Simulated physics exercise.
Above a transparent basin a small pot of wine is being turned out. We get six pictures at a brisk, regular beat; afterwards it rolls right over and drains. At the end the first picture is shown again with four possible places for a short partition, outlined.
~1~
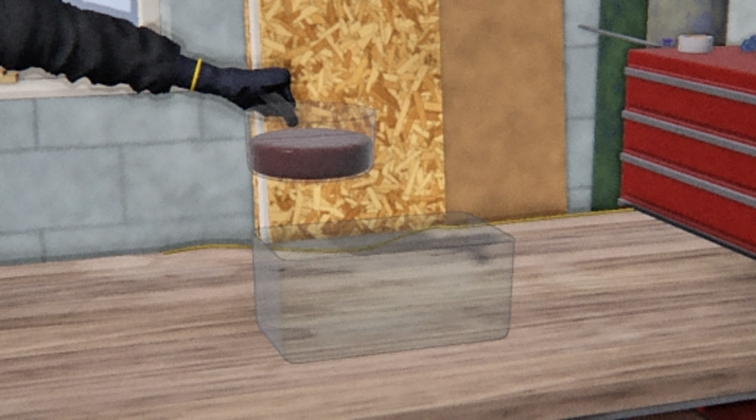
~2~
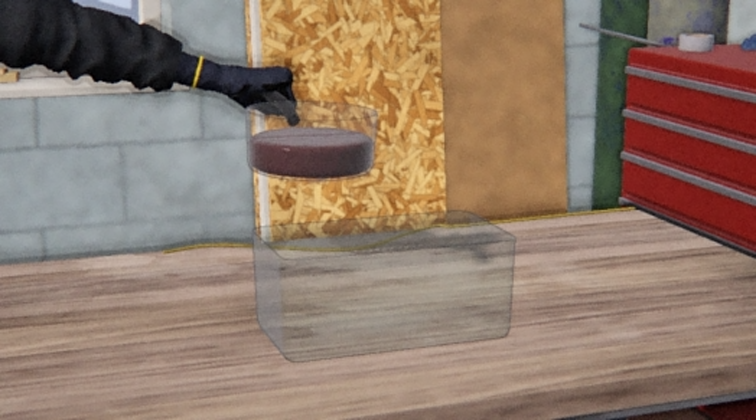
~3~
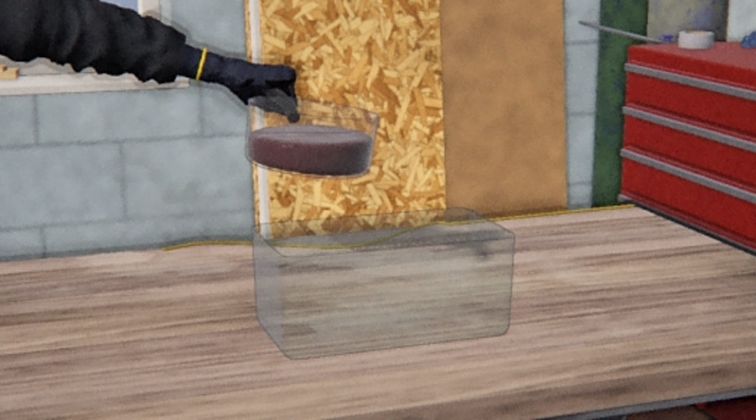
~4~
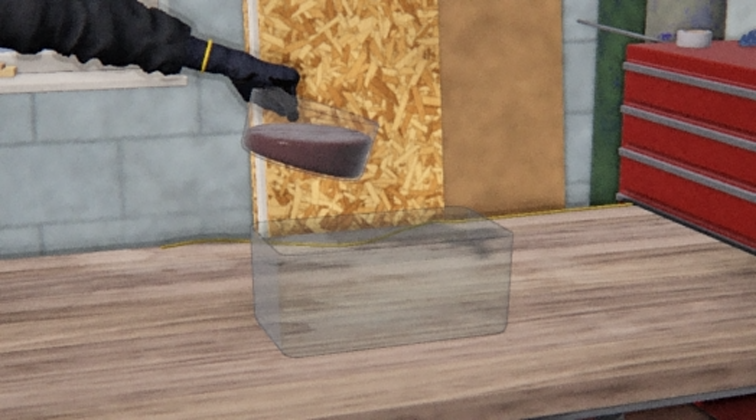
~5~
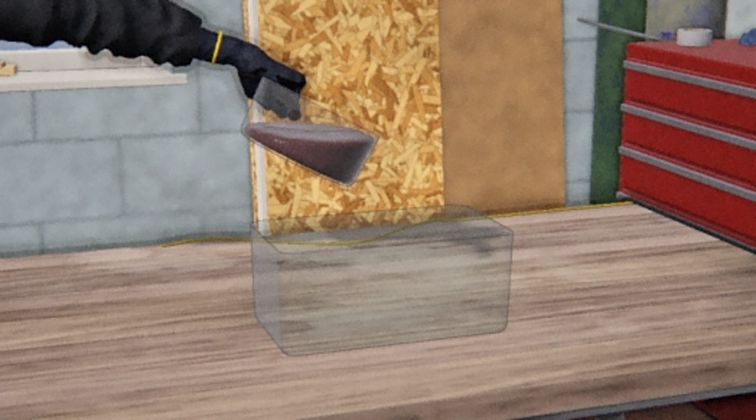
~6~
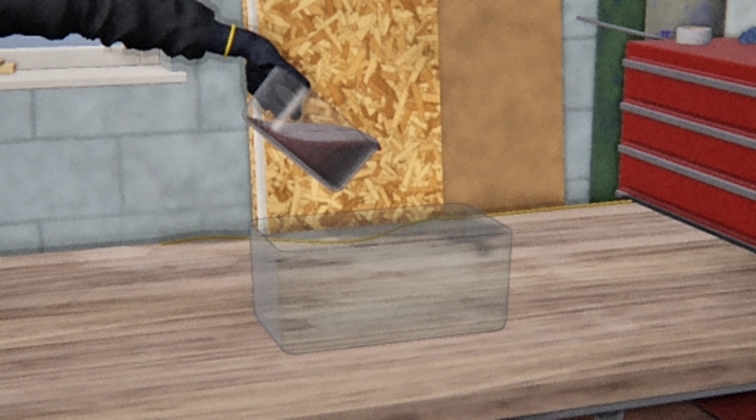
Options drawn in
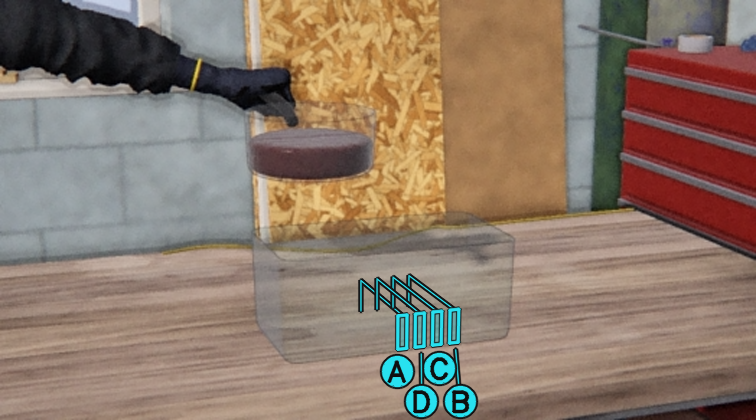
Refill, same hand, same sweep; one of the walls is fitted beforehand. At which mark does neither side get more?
Go for D.
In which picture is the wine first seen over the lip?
In picture 6.
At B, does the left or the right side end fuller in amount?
More ends on the left.
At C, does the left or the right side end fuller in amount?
More ends on the left.
On the marked copy, A at (403, 355); B at (455, 349); C at (438, 351); D at (421, 353).
If A is chosen, about 35 % ends left of the wall and 64 % right of it.
If B is chosen, about 91 % ends left of the wall and 6 % right of it.
If C is chosen, about 74 % ends left of the wall and 24 % right of it.
If D is chosen, about 51 % ends left of the wall and 48 % right of it.
